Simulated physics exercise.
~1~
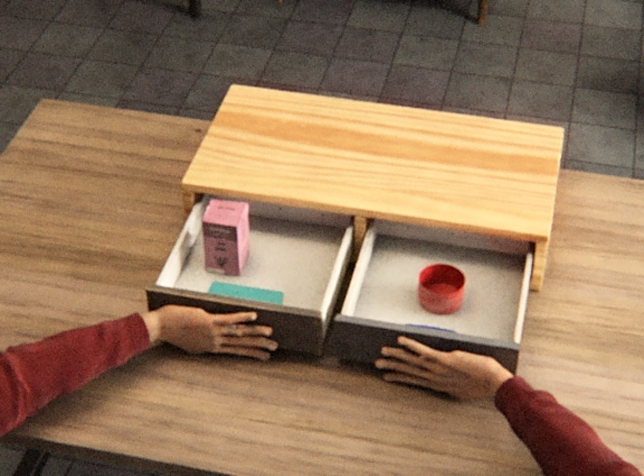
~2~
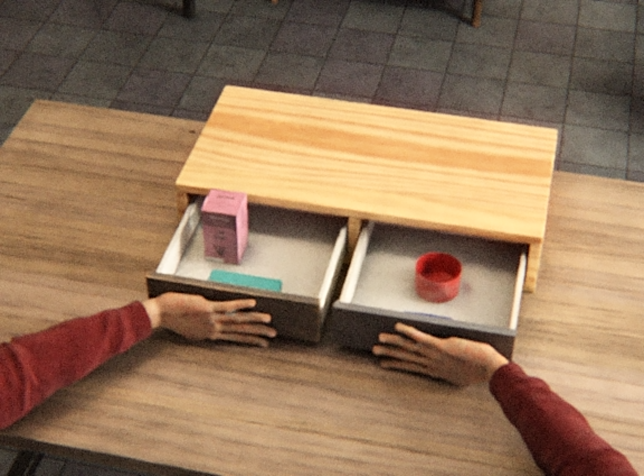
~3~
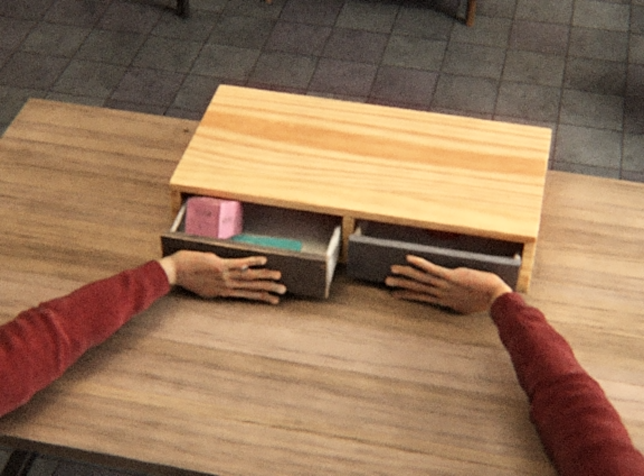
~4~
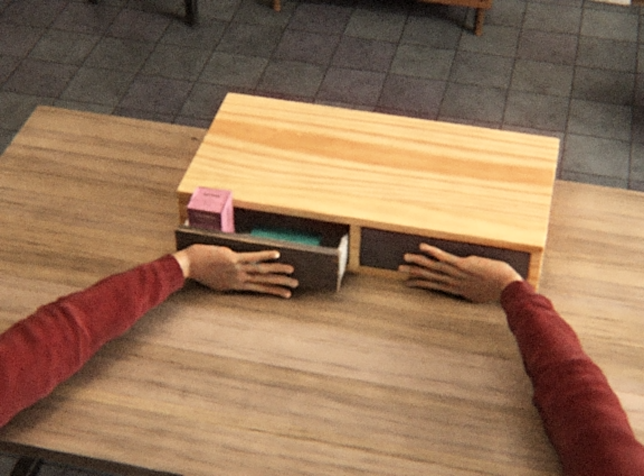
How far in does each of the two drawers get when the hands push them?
The right drawer goes all the way in and shuts flush, but the left drawer gets stuck partway and is still ajar at the end.
